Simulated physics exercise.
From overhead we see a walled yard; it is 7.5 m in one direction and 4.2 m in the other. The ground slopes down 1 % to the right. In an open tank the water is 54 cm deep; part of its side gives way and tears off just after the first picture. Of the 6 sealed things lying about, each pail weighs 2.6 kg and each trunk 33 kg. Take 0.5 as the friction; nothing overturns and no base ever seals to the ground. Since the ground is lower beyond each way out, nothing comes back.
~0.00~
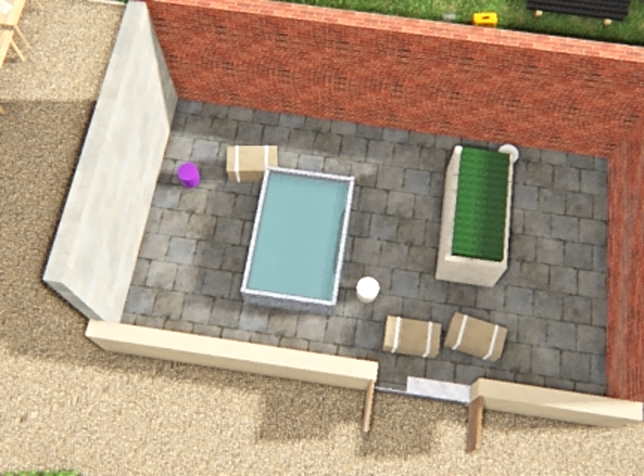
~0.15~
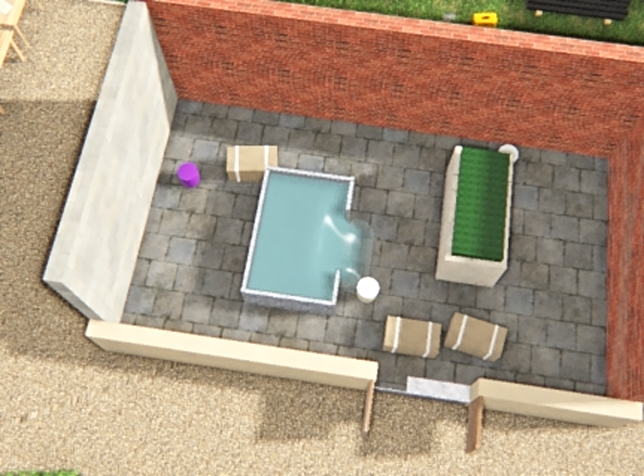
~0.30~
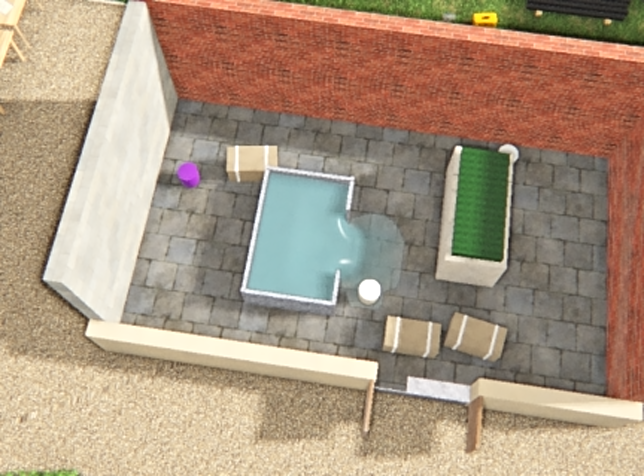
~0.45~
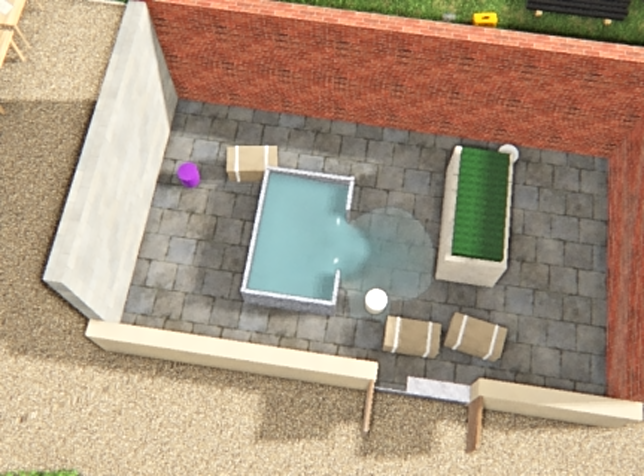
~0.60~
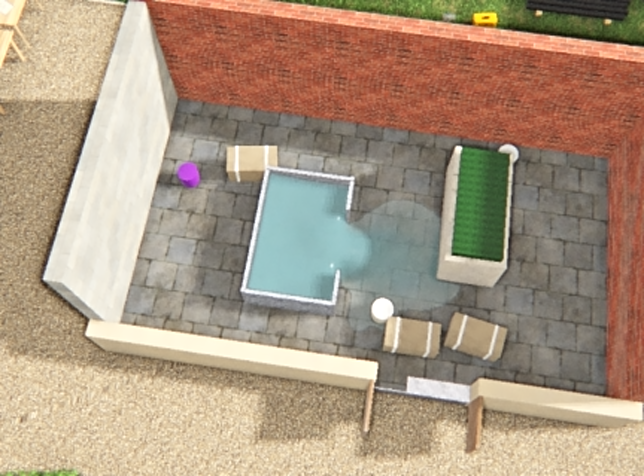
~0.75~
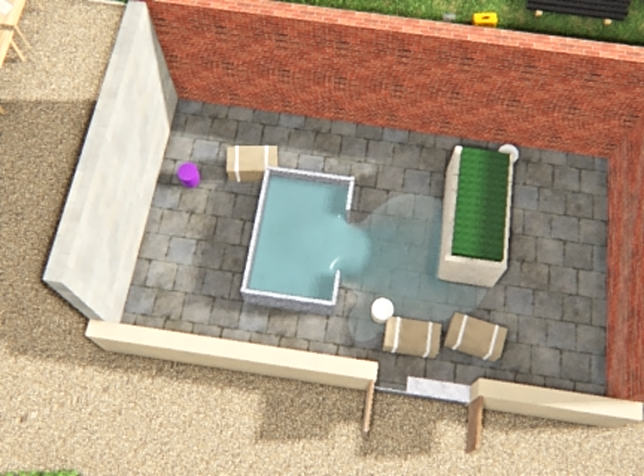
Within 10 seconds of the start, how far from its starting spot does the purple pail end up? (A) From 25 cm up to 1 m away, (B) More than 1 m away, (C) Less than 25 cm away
A.
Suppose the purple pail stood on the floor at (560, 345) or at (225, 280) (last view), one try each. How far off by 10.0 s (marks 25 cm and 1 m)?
Spot one - it is swept away; spot two - it barely budges.
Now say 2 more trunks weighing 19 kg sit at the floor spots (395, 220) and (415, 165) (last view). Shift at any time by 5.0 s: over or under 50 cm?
Order kept: Exceeds it, exceeds it.
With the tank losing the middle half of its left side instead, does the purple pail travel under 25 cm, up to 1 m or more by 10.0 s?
Outcome for the purple pail: Long-distance displacement.
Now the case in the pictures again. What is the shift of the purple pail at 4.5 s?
Displacement near 0 cm.
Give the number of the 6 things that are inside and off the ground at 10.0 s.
At that time, 1.
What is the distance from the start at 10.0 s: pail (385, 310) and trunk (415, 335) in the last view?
Lab note - net shifts in turn: 60 cm; 20 cm.
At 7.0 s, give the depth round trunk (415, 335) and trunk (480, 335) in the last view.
About 2 and 7 cm.
After 2.0 s the purple pail is near (187, 172), 0.0 m from its start, aground; 0 of 6 are out; 0 afloat.
After 4.5 s the purple pail is near (187, 172), 0.0 m from its start, aground; 0 of 6 are out; 2 afloat.
After 7.0 s the purple pail is near (190, 175), 0.1 m from its start, aground; 0 of 6 are out; 1 afloat.
After 10.0 s the purple pail is near (200, 197), 0.5 m from its start, aground; 0 of 6 are out; 1 afloat.
